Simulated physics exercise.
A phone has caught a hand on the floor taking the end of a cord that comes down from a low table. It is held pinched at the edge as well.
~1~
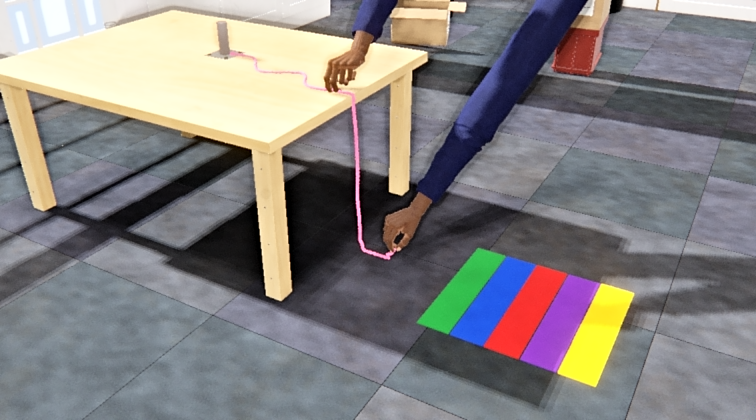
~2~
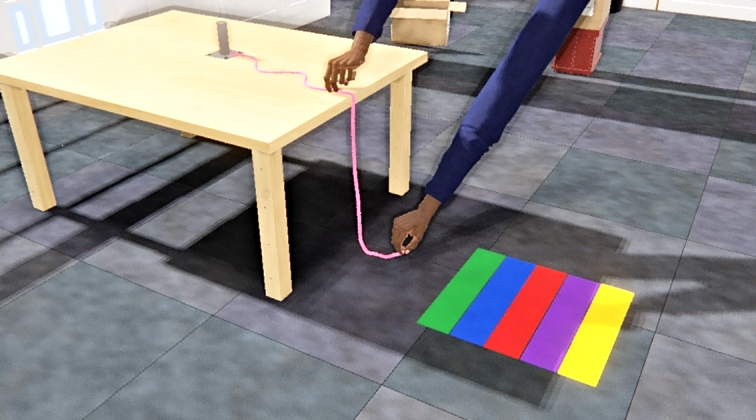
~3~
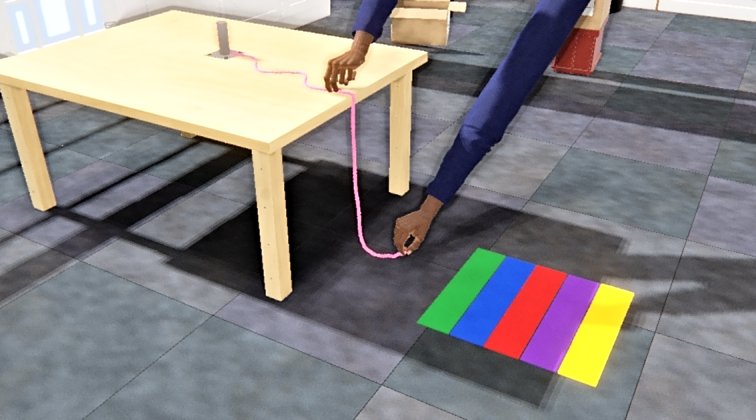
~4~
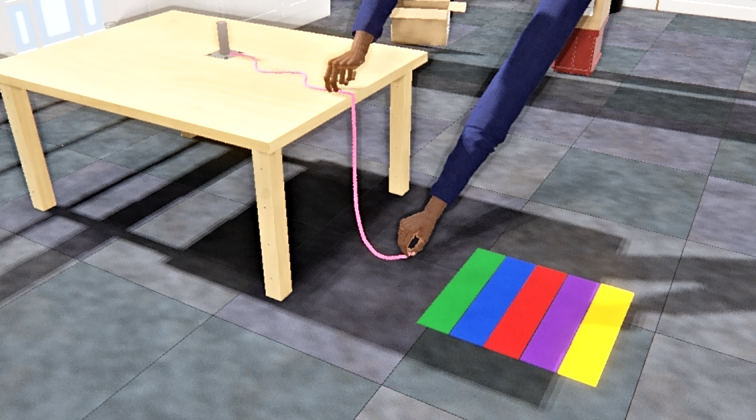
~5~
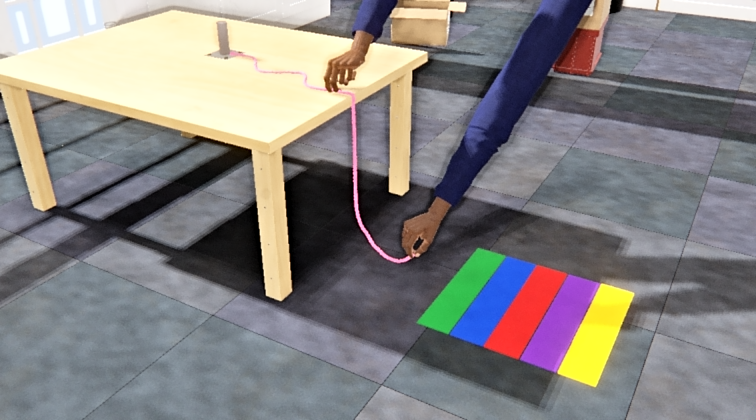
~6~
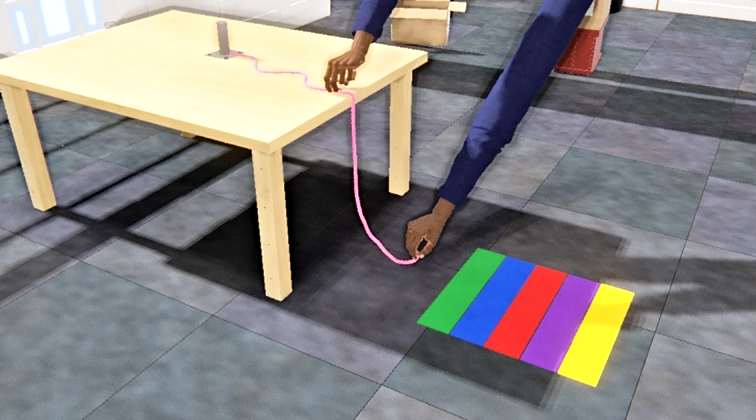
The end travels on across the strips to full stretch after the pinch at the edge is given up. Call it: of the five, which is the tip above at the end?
The red strip.
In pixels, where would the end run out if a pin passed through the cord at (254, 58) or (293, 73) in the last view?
The spots come out as (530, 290) and (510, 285), in that order.
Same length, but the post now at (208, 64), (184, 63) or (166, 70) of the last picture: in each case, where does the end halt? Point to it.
Try by try, around (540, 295), (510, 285) and (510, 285).
Soon after, end near (466, 271); over green.
After that, end near (507, 284); over blue.
At the stop, end near (531, 291); over red. It halts on the red strip.
